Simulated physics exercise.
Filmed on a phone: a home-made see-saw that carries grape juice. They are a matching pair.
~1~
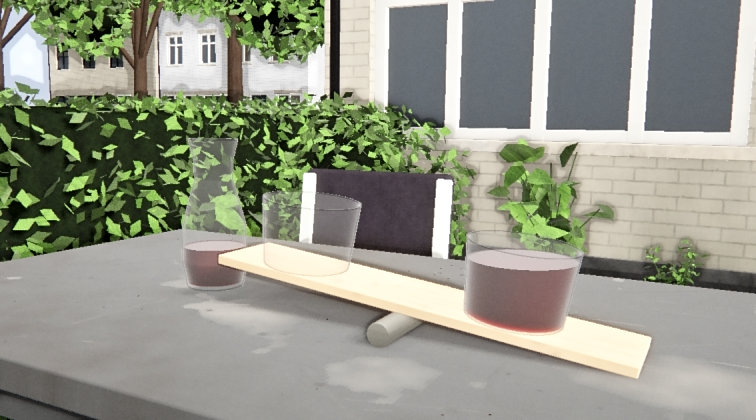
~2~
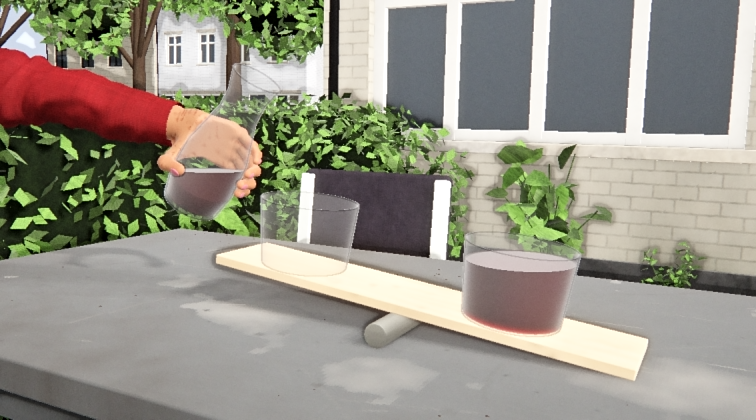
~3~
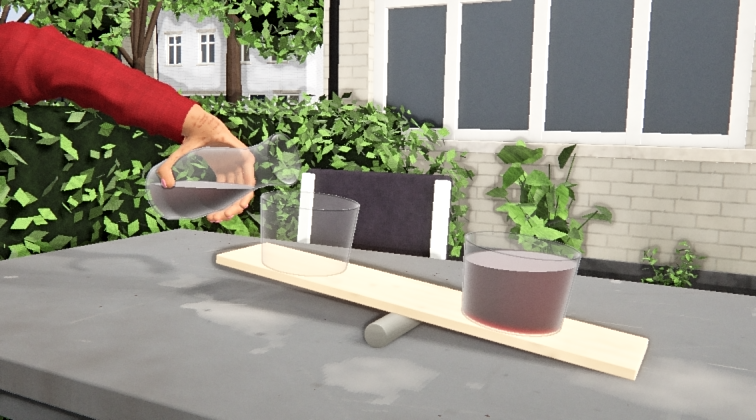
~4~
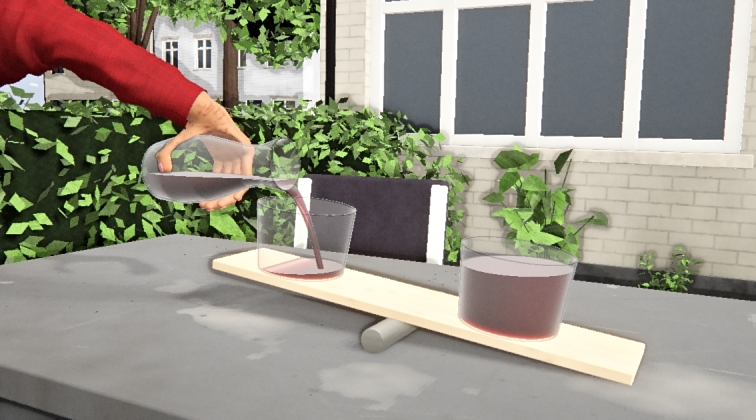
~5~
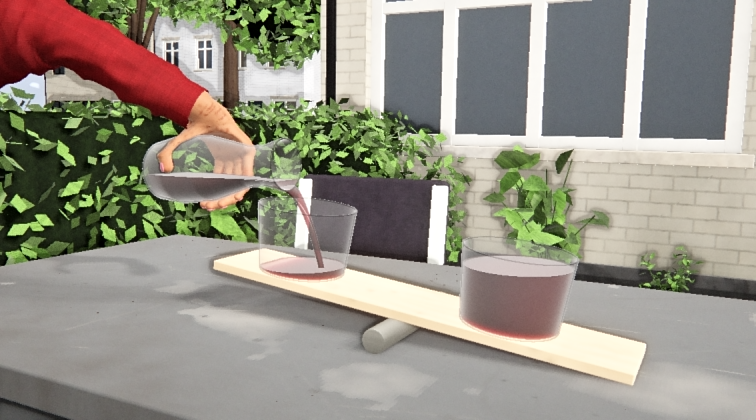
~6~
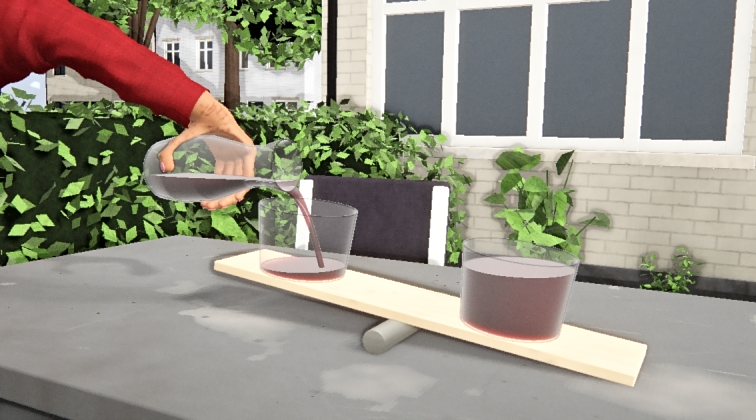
An arm in a red sleeve reaches in from the left over a grey outdoor table, seen from slightly above, before a hedge and pale brick wall. A wooden plank slopes down rightward across a grey pipe, carrying an empty clear tub and one largely filled with dark red juice. The hand lifts a glass carafe, tilts it and pours a thin stream into the left tub, while the view shifts slightly.
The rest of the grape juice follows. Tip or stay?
The plank does not move.
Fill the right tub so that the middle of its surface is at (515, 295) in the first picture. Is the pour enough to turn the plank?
My call: Swings across.
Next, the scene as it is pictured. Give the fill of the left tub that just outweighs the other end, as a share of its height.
I make it 55 per cent.
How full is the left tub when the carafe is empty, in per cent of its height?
Roughly 35 per cent.
Soon after, the left tub is about a quarter full; the plank leans as before.
Later, the left tub is about a third full; the plank leans as before.
In the end, the left tub is about a third full; the plank leans as before.
